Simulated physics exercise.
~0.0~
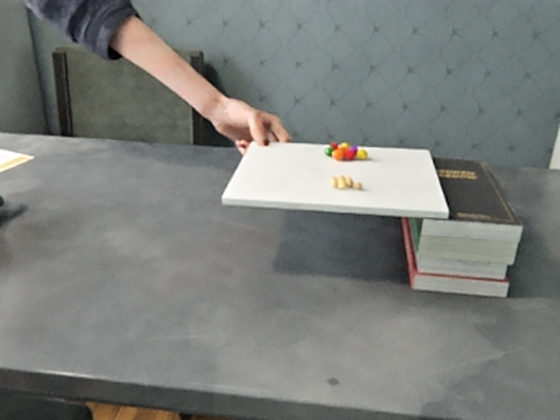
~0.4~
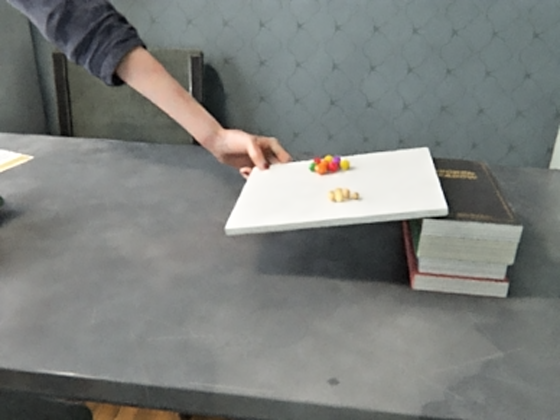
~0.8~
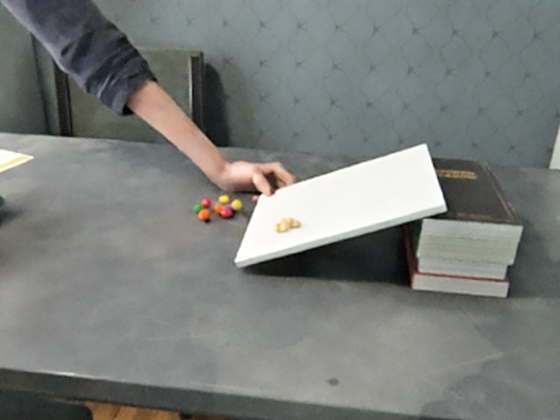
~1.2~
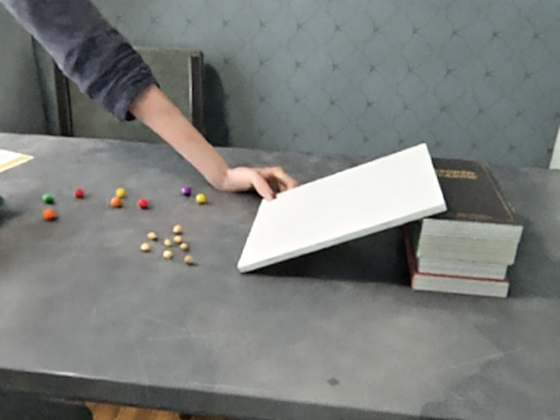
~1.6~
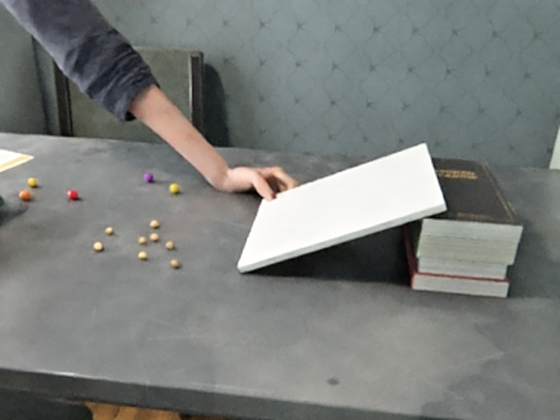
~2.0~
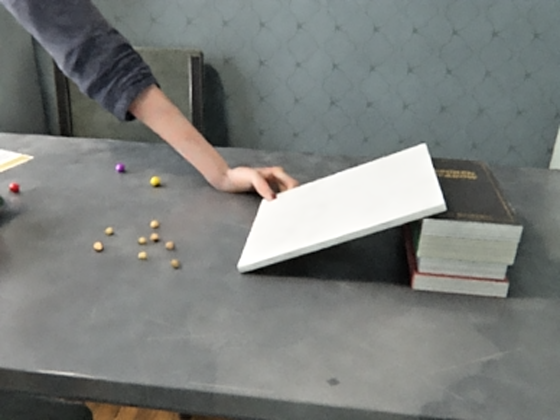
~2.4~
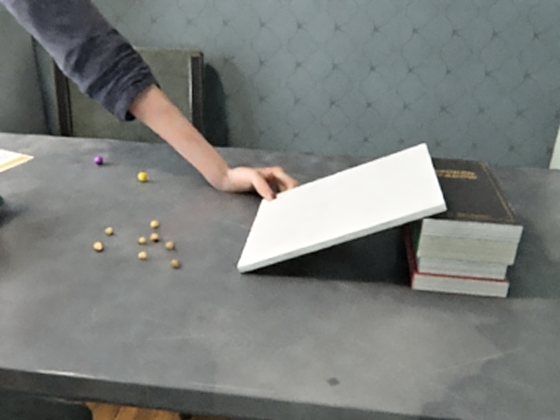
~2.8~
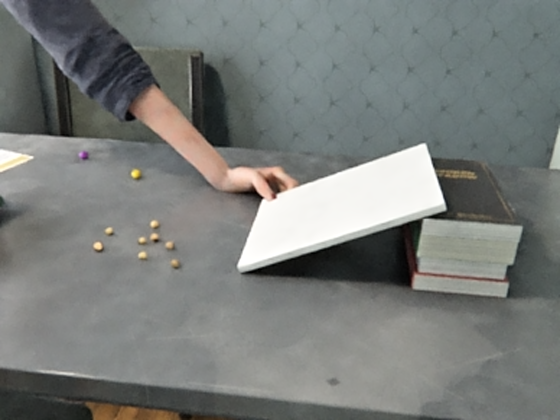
A white board propped on a pile of books was lowered by a hand at its left end, and the colourful balls rolled off first, scattering far left, mostly out of sight, while the small tan ones followed and stopped on the table nearby.
